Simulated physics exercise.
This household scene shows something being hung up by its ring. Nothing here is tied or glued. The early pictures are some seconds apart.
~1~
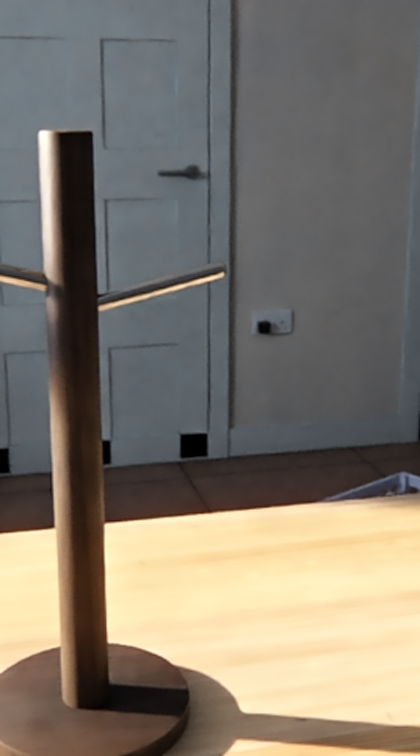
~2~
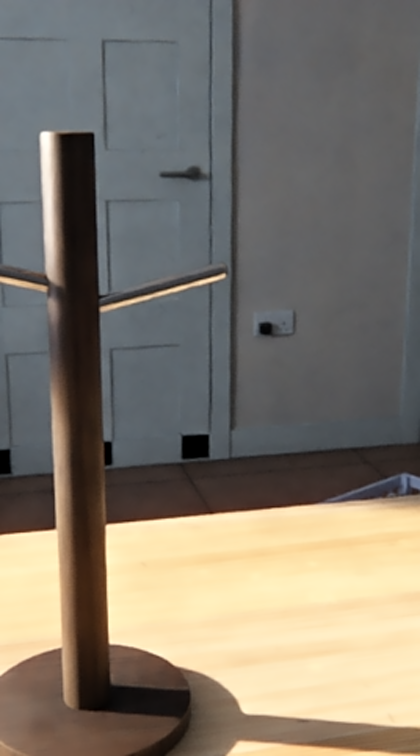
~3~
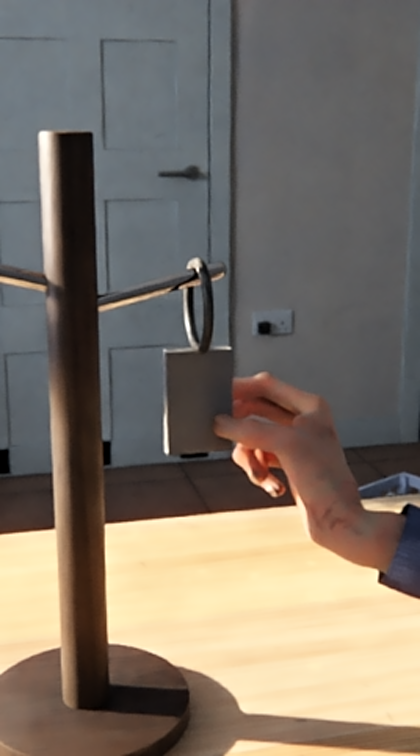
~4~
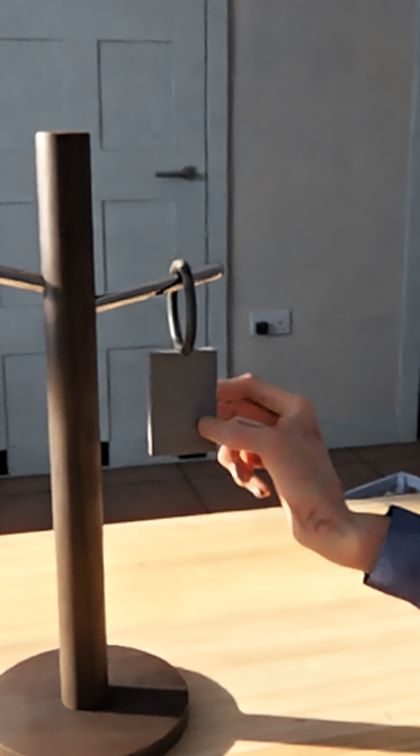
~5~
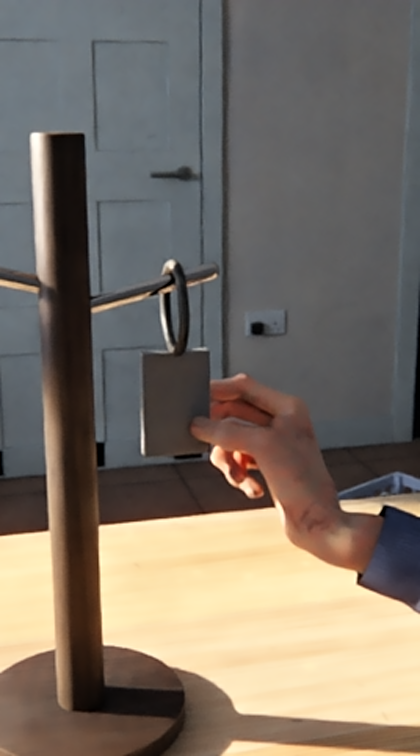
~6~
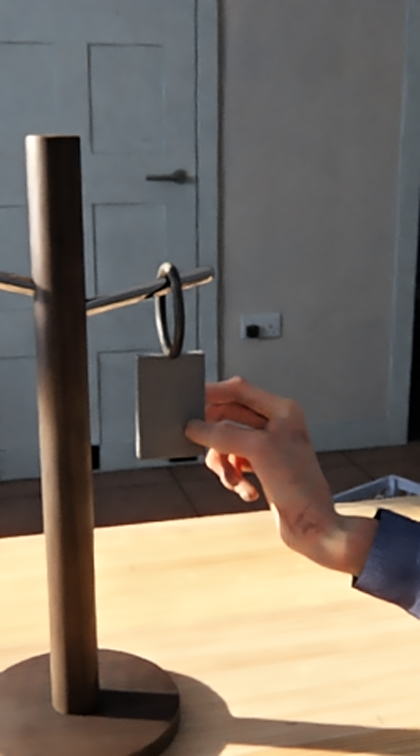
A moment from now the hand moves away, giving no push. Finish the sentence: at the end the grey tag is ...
Still hanging.
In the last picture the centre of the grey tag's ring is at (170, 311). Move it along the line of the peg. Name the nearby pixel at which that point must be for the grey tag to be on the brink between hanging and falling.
The changeover is near (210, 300).
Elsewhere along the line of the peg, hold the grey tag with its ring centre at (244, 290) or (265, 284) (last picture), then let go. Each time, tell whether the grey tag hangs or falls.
In order, it ends up below, then it ends up below.
Then, 0.26 s past the last view, grey tag at rest near (171, 363).
Finally, the grey tag remains hooked, near (171, 363).
